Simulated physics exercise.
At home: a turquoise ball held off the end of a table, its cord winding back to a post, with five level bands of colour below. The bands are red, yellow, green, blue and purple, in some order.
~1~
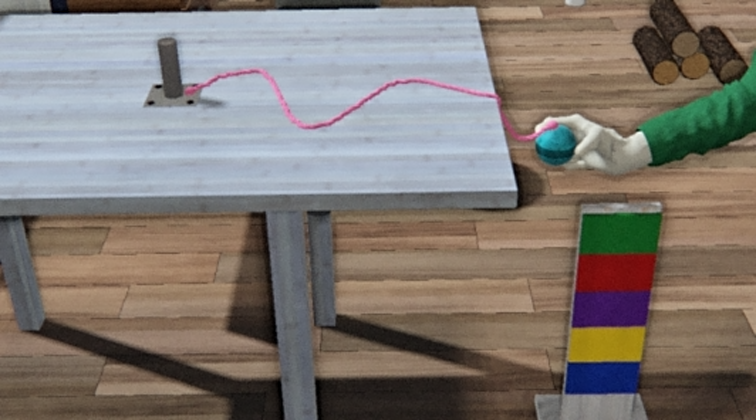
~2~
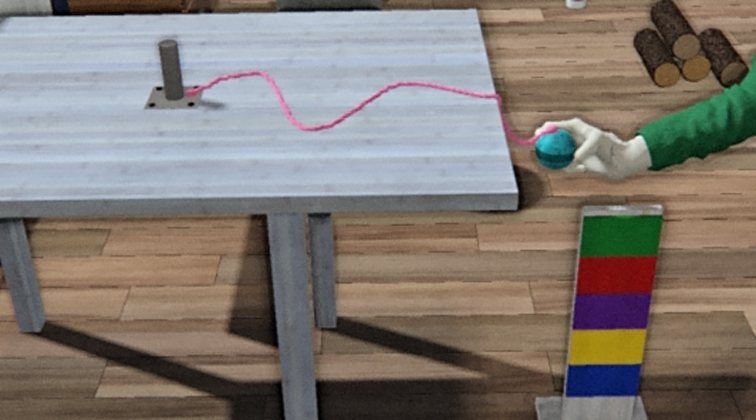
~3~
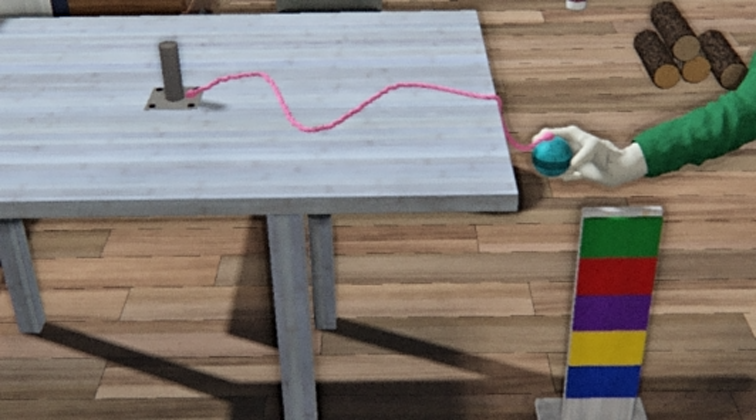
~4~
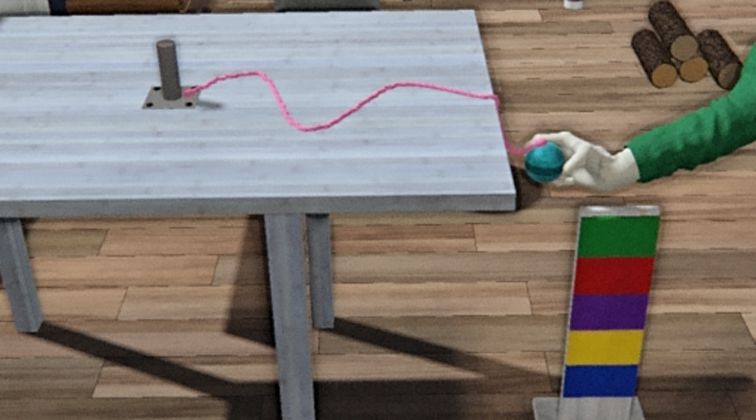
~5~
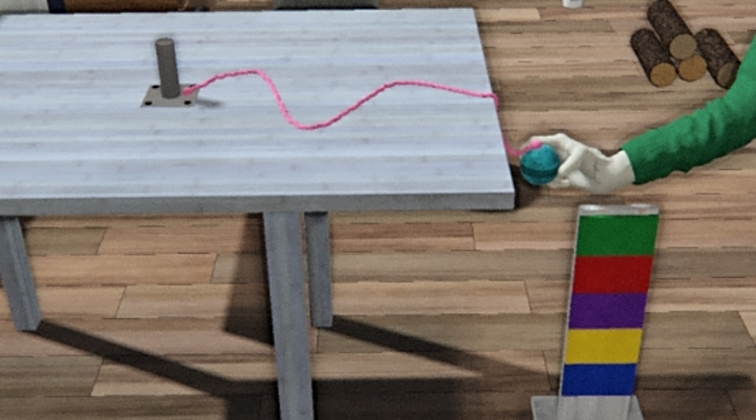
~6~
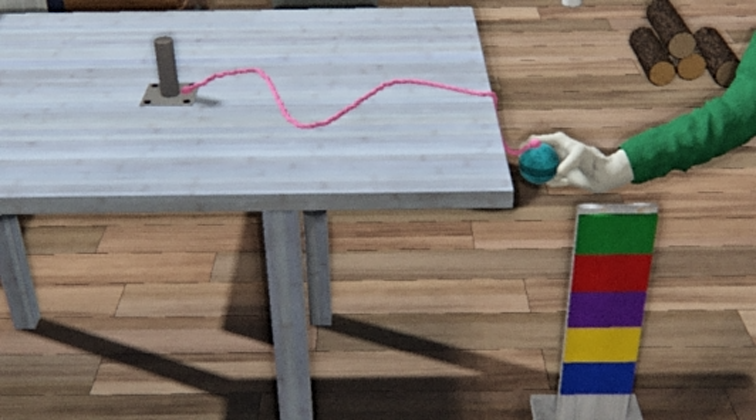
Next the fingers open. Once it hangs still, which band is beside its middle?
The yellow one.
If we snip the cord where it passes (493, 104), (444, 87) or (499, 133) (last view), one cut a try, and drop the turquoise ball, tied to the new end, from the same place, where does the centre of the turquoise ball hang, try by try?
About (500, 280), (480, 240) and (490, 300).
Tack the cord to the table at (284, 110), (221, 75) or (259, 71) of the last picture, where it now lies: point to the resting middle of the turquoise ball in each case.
In that order: (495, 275), (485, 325) and (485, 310).
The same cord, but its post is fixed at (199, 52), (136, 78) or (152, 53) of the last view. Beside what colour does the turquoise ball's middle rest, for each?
Taking them in turn: Yellow; purple; purple.
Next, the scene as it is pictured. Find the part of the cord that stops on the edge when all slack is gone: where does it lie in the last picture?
At (348, 109), roughly.
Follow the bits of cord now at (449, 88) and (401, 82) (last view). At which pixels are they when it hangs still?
They go to (484, 219) and to (488, 177).
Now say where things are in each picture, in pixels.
The first frame shows turquoise ball (556, 145); green (621, 235); red (616, 274); purple (611, 311); yellow (607, 346); blue (603, 379).
The second frame shows turquoise ball (556, 150); cord through (226, 79) (279, 95) (323, 127) (386, 90) (473, 95).
The third frame shows turquoise ball (552, 157).
The fourth frame shows turquoise ball (545, 162); cord through (224, 79) (277, 95) (321, 127) (384, 91) (471, 95).
The fifth frame shows turquoise ball (540, 165).
The sixth frame shows turquoise ball (539, 163); cord through (222, 76) (275, 92) (319, 125) (382, 88) (469, 92).
Early on, ball near (512, 345); level with yellow.
Midway, ball near (450, 330); level with yellow.
Near the end, ball near (501, 341); level with yellow.
Finally, ball near (475, 340); level with yellow. The cord holds its middle at yellow.
